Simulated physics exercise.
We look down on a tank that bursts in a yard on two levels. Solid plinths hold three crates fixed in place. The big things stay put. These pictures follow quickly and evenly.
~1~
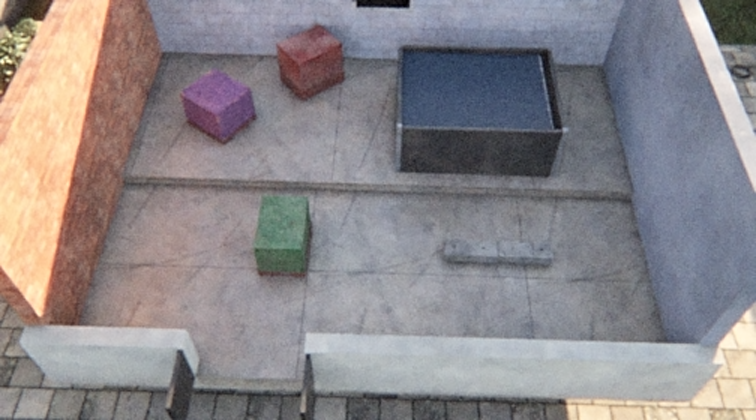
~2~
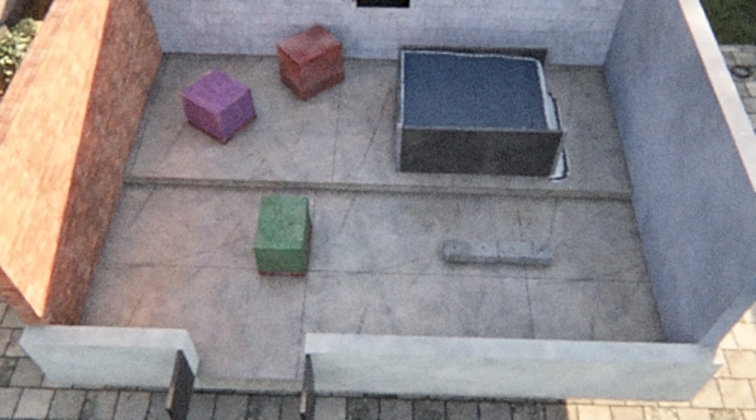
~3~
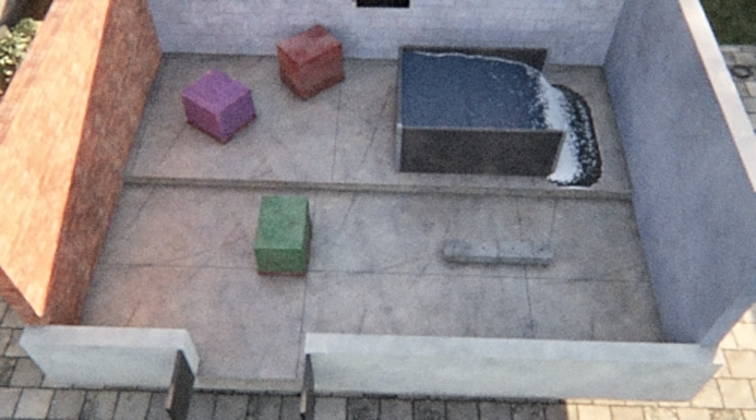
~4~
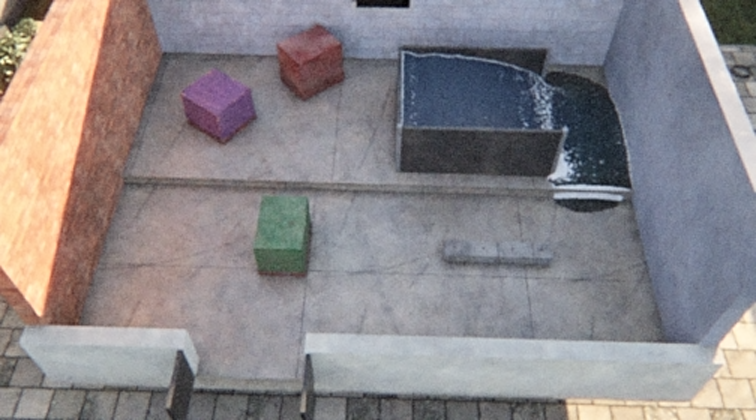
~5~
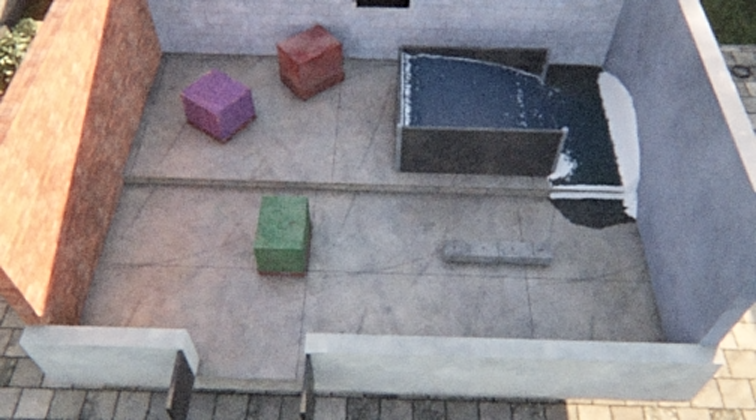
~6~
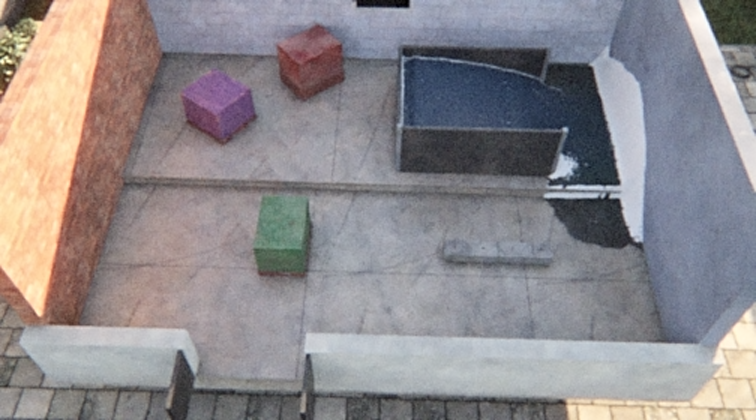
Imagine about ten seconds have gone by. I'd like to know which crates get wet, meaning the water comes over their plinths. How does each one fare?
The purple crate does not get wet. The red crate does get wet. The green crate does get wet.
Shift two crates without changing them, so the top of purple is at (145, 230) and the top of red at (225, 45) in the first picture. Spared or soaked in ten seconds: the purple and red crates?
As I read it, the purple crate gets flooded and the red crate gets flooded.
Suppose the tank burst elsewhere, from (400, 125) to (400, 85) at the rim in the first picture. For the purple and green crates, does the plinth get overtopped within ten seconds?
The purple one is reached; the green one is reached.
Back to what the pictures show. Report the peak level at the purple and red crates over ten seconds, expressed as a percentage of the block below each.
Respectively 60 % and 220 %.
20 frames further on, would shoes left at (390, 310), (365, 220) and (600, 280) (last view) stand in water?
Going through them one by one, the first is waterlogged, the second spared and the third waterlogged.
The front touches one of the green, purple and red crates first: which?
The red one comes first.
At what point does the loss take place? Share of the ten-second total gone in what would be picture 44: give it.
That comes to 10 per cent, as I work it out.
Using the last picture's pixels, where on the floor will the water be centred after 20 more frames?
Near pixel (500, 168).
A moment on, water covers 20 % of the floor; the purple crate not reached, the red crate not reached, the green crate not reached.
Next, water covers 30 % of the floor; the purple crate not reached, the red crate water round its plinth, the green crate not reached.
Then, water covers 60 % of the floor; the purple crate water round its plinth, the red crate water round its plinth, the green crate water round its plinth.
Later, water covers 90 % of the floor; the purple crate water round its plinth, the red crate water round its plinth, the green crate water round its plinth.
In the end, water covers 90 % of the floor; the purple crate stayed above the water, the red crate was topped, the green crate was topped.
